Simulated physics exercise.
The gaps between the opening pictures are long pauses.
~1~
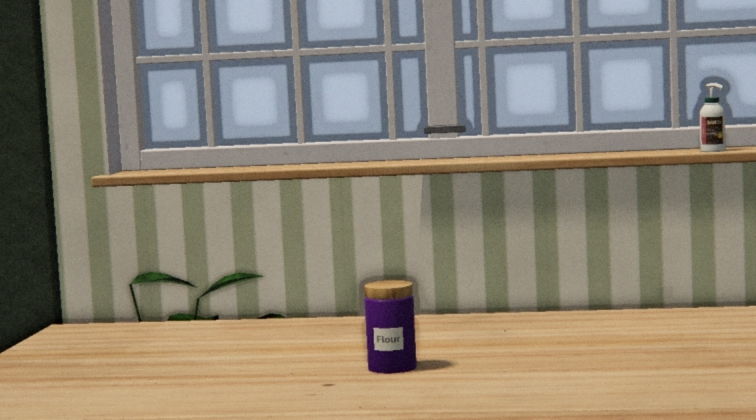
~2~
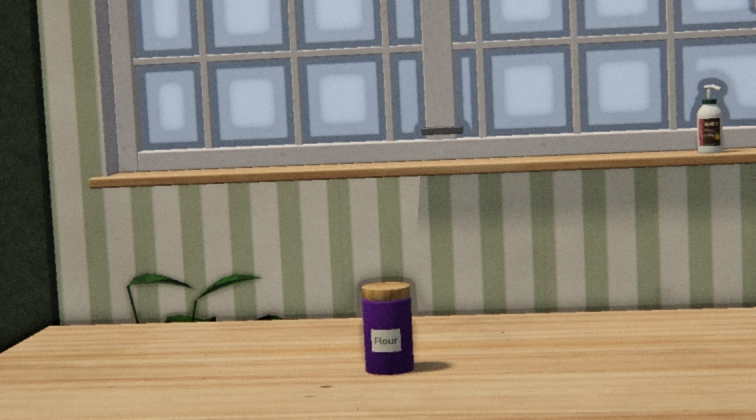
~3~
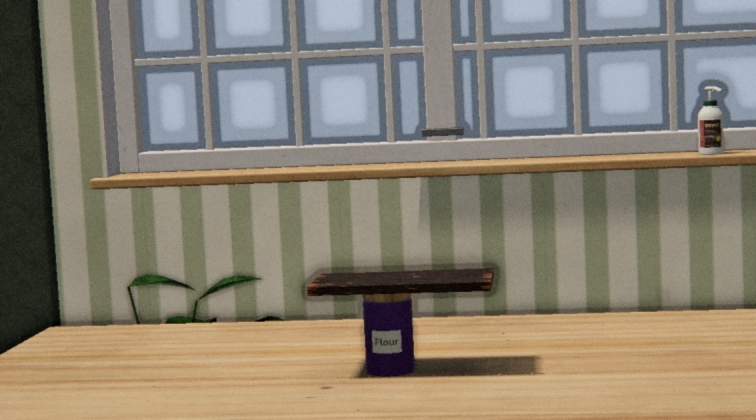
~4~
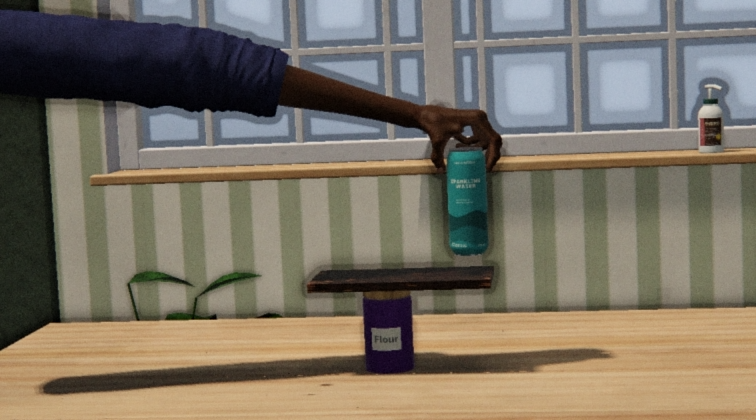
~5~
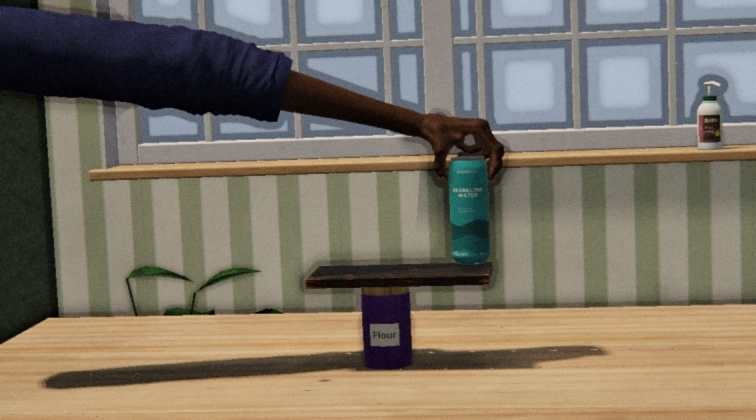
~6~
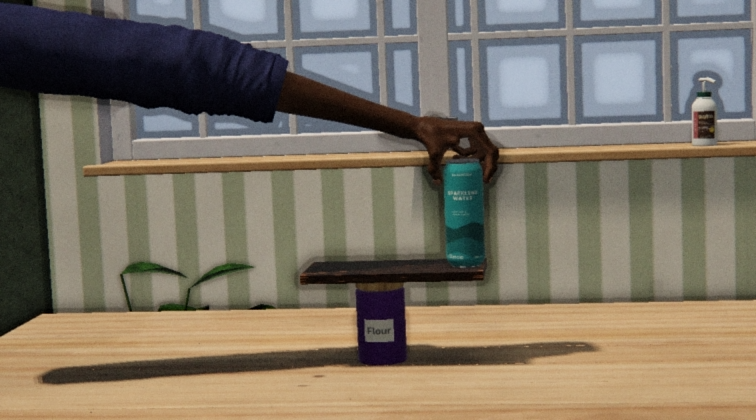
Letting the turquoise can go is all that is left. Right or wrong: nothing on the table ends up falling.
Wrong, some of it falls.
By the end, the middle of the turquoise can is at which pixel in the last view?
The object ends up somewhere around (579, 340).
Then, 0.30 s later than the last frame, turquoise can now fallen; black board tilted by 50°.
Then, 0.40 s later than the last frame, black board tilted by 71°.
Then, 0.60 s later than the last frame, black board tilted by 63°.
Then, 0.90 s later than the last frame, black board now fallen.
When it is over, fallen, turquoise can and black board; purple jar as before. End places, in pixels of the last picture, turquoise can near (580, 340). The stack loses its balance.
